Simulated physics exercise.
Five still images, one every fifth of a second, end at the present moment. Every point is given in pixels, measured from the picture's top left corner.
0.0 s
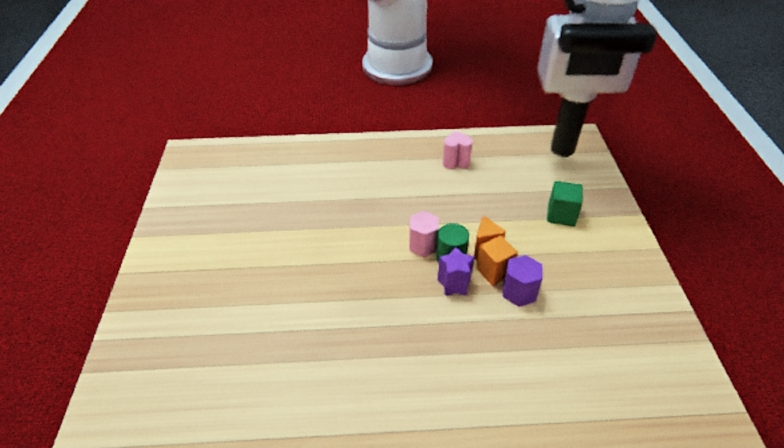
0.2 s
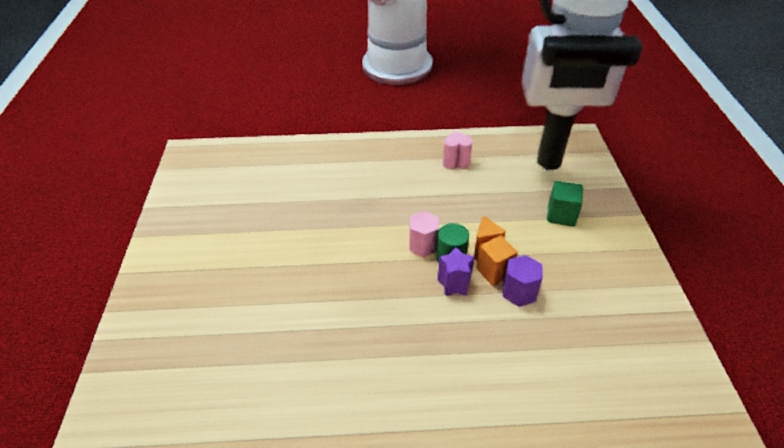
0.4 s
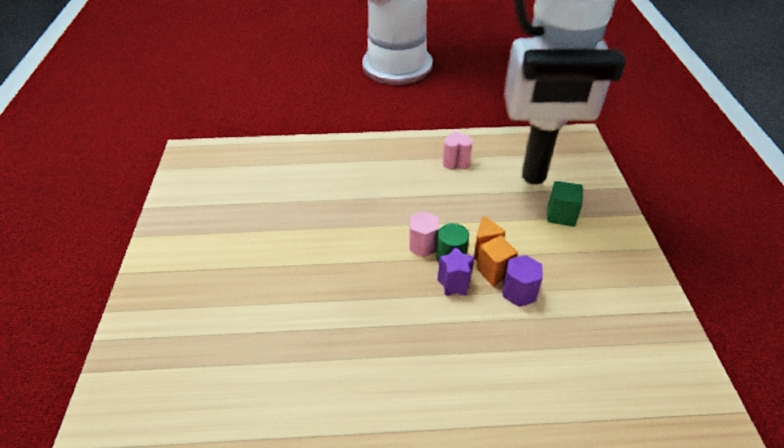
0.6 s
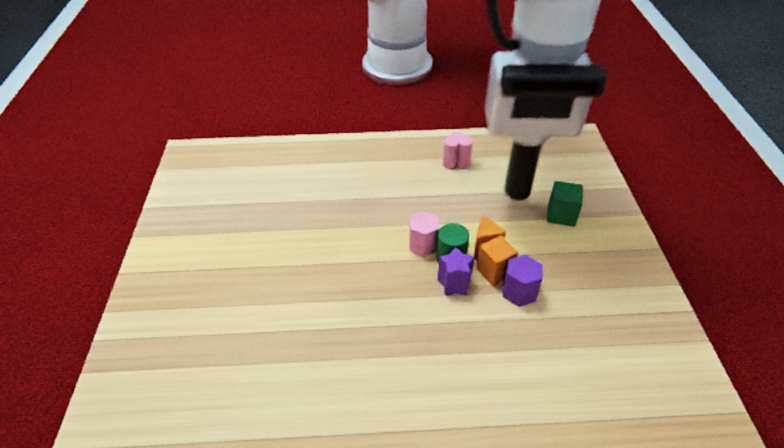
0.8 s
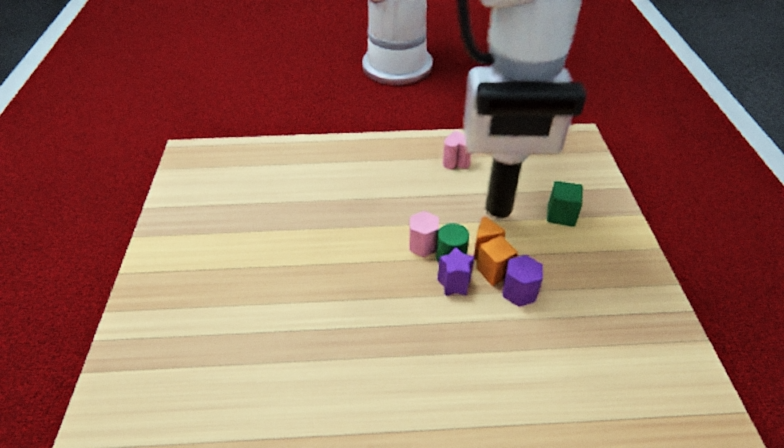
On a wooden board over red carpet, a robot arm moves its black bar down and left toward clustered coloured blocks.
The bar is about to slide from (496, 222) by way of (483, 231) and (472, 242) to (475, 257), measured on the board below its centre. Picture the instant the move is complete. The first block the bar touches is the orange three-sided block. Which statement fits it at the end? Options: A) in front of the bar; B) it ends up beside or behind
A
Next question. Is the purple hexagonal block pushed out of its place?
It seems so.
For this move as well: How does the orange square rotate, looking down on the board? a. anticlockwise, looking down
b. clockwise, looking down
Correct choice: A.
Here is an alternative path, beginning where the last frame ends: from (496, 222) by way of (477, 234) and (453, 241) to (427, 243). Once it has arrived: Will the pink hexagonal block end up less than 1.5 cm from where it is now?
Going by the path, no.
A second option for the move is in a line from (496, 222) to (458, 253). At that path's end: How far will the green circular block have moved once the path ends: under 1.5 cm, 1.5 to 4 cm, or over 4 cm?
It will move between 1.5 and 4 cm.
On the path given first. Halfway along, bar at (477, 224); orange three-sided block at (486, 232), turned 30° anticlockwise.
At the end, bar at (477, 245); green circular block at (448, 238); purple star-shaped block at (456, 264); orange three-sided block at (479, 253), turned 50° anticlockwise; orange square at (503, 261), turned 35° anticlockwise; purple hexagonal block at (534, 274).
